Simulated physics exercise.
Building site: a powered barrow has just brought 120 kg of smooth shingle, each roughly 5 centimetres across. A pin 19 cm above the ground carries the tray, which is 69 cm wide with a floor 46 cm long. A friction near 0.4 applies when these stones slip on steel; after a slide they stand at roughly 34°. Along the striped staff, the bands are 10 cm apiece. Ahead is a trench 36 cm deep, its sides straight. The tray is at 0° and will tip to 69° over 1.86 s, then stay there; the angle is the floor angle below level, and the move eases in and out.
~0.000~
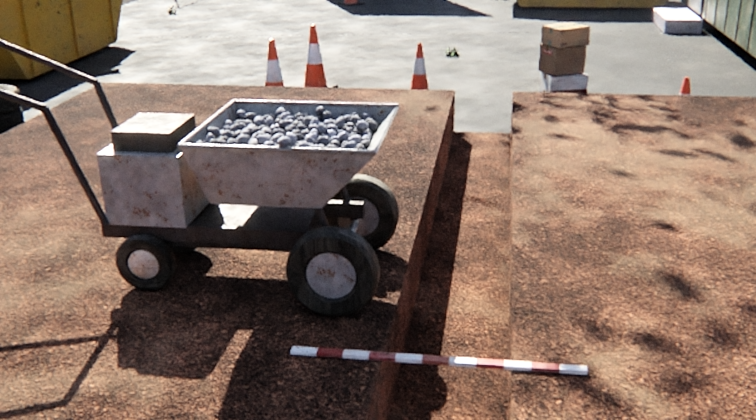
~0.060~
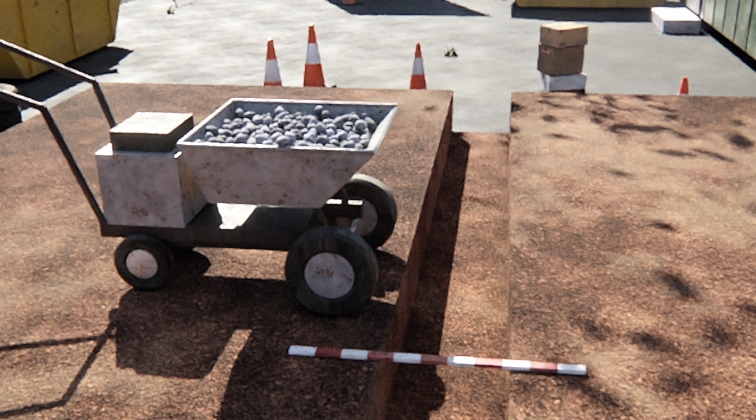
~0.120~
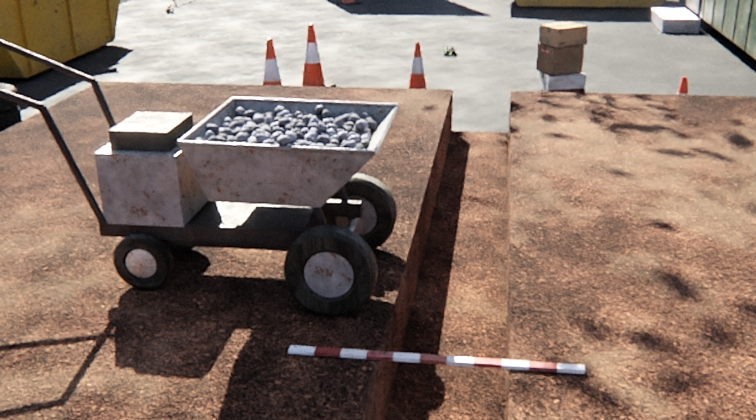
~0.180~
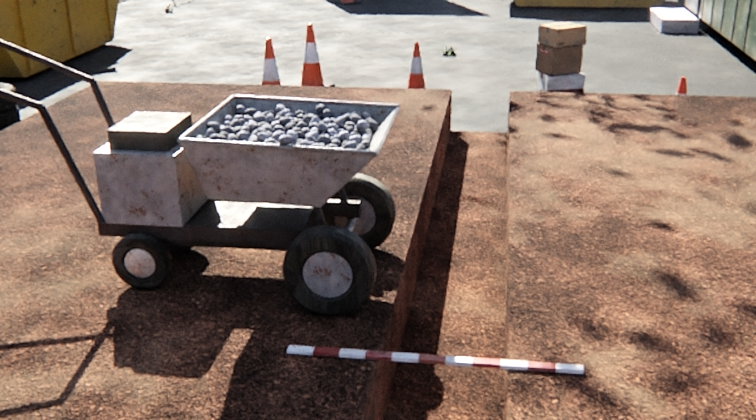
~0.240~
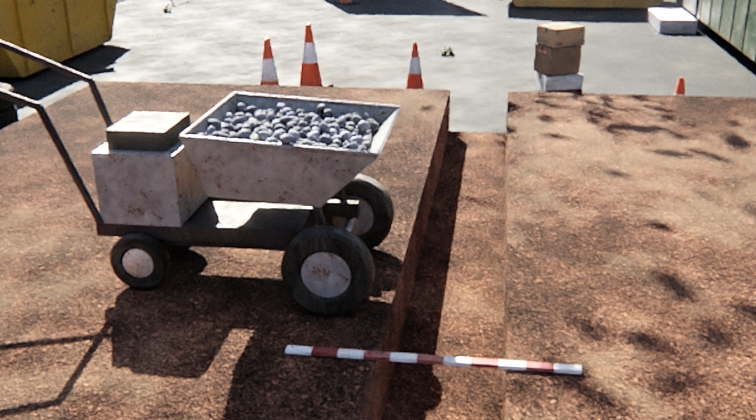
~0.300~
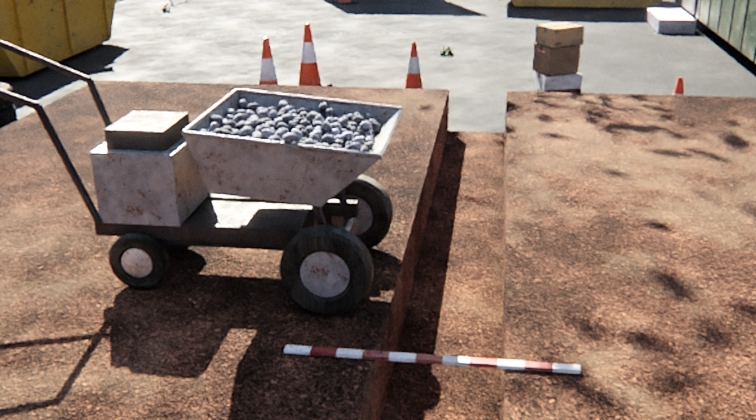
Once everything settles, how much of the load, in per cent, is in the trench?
Once it settles, about 51 per cent of the load is there.
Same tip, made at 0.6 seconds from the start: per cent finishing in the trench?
In that case, around 30%.
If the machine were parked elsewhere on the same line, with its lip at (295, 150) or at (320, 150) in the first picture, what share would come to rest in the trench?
About 100 per cent from the first spot, about 100 from the second.
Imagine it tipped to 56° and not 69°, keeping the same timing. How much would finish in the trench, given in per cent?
Then about 65 per cent.
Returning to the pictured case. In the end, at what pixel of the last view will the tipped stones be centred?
Near (498, 333).
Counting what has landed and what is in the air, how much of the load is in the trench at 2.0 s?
Close to 30 per cent has got there by then.
After 1.4 s the floor is at 58°; 95 % in the tray, 5 % in the trench; the foremost stones are at (499, 233).
After 2.0 s the floor is at 69°; 29 % in the tray, 30 % in the trench, 42 % past the trench; the foremost stones are at (650, 292).
After 2.3 s the floor is at 69°; 7 % in the tray, 42 % in the trench, 51 % past the trench; the foremost stones are at (713, 280).
After 4.3 s the floor is at 69°; 0 % in the tray, 51 % in the trench, 49 % past the trench; the foremost stones are at (734, 279).
